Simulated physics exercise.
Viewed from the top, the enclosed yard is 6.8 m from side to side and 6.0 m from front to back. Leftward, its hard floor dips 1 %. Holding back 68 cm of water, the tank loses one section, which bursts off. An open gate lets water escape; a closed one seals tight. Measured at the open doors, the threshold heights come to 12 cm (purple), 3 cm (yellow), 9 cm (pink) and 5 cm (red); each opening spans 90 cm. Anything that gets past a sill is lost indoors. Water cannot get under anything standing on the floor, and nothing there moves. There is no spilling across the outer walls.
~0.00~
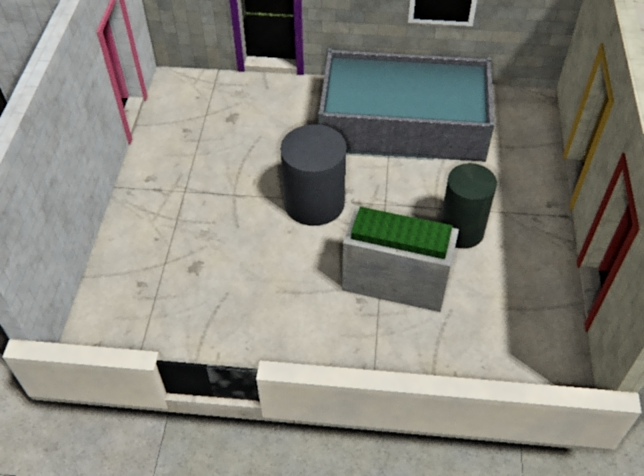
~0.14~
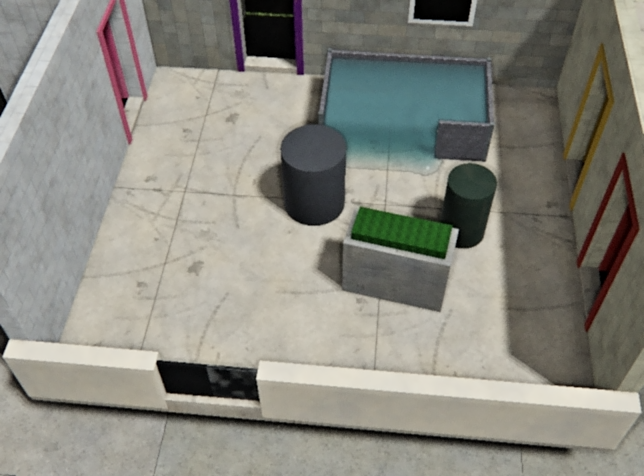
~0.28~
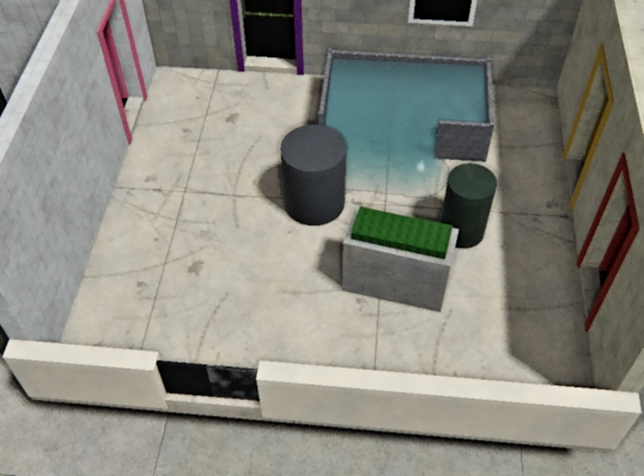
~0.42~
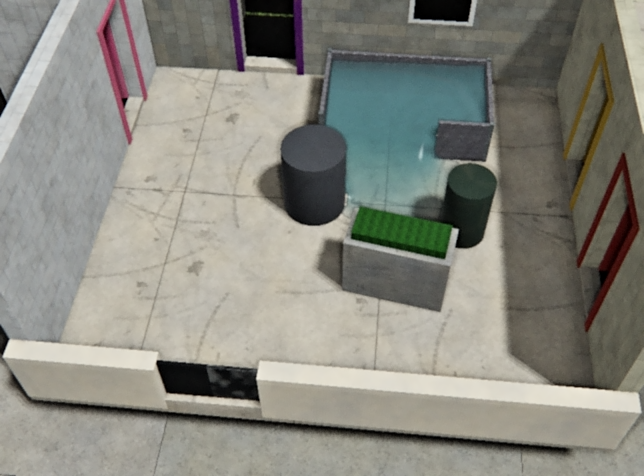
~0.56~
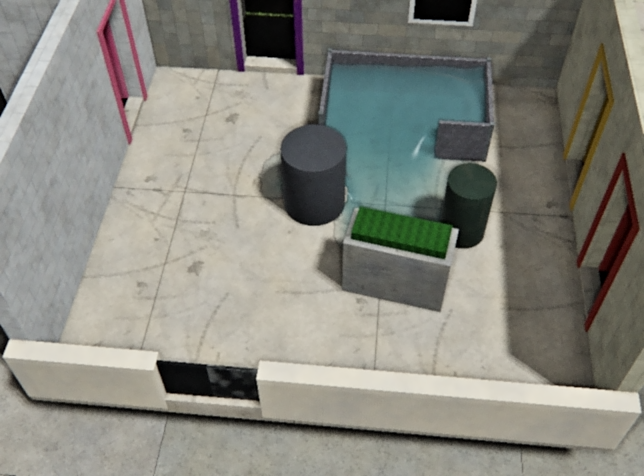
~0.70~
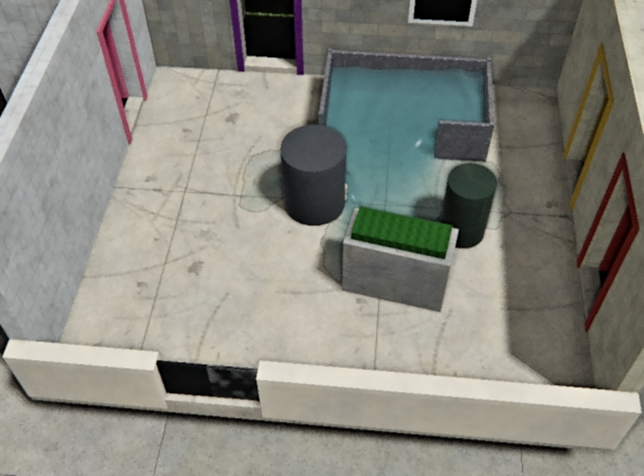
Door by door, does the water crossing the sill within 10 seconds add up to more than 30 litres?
At the end, purple door: Short of the set amount. Yellow door: Beyond the set amount. Pink door: Short of the set amount. Red door: Beyond the set amount.
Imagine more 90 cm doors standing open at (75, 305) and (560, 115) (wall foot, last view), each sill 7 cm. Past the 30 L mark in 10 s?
Door 1: Higher; door 2: Lower.
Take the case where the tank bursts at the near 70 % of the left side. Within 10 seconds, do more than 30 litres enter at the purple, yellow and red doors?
Purple: Within the limit; yellow: Within the limit; red: Within the limit.
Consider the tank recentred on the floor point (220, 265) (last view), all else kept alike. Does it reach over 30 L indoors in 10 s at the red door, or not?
Well, red ends up beyond the mark.
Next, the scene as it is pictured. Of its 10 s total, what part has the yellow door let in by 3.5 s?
By that time, around 10 per cent.
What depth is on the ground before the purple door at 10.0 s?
About 8.5 cm.
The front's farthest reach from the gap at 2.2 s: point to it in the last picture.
Near (134, 379).
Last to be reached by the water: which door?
Answer: The purple door.
After 1.4 s water covers 30 % of the floor and is deepest (50 cm) near (387, 258); purple door not reached, yellow door not reached, pink door not reached, red door not reached.
After 2.2 s water covers 65 % of the floor and is deepest (34 cm) near (412, 260); purple door not reached, yellow door 2 cm at the sill, 0 L in, pink door 11 cm at the sill, 0 L in, red door 5 cm at the sill, 26 L in.
After 3.5 s water covers 75 % of the floor and is deepest (22 cm) near (63, 335); purple door 1 cm at the sill, 0 L in, yellow door 4 cm at the sill, 4 L in, pink door 10 cm at the sill, 10 L in, red door 9 cm at the sill, 116 L in.
After 6.0 s water covers 95 % of the floor and is deepest (12 cm) near (305, 393); purple door 3 cm at the sill, 0 L in, yellow door 6 cm at the sill, 33 L in, pink door 7 cm at the sill, 12 L in, red door 7 cm at the sill, 153 L in.
After 10.0 s water covers 95 % of the floor and is deepest (11 cm) near (188, 104); purple door 8 cm at the sill, 0 L in, yellow door 4 cm at the sill, 54 L in, pink door 9 cm at the sill, 12 L in, red door 3 cm at the sill, 157 L in.
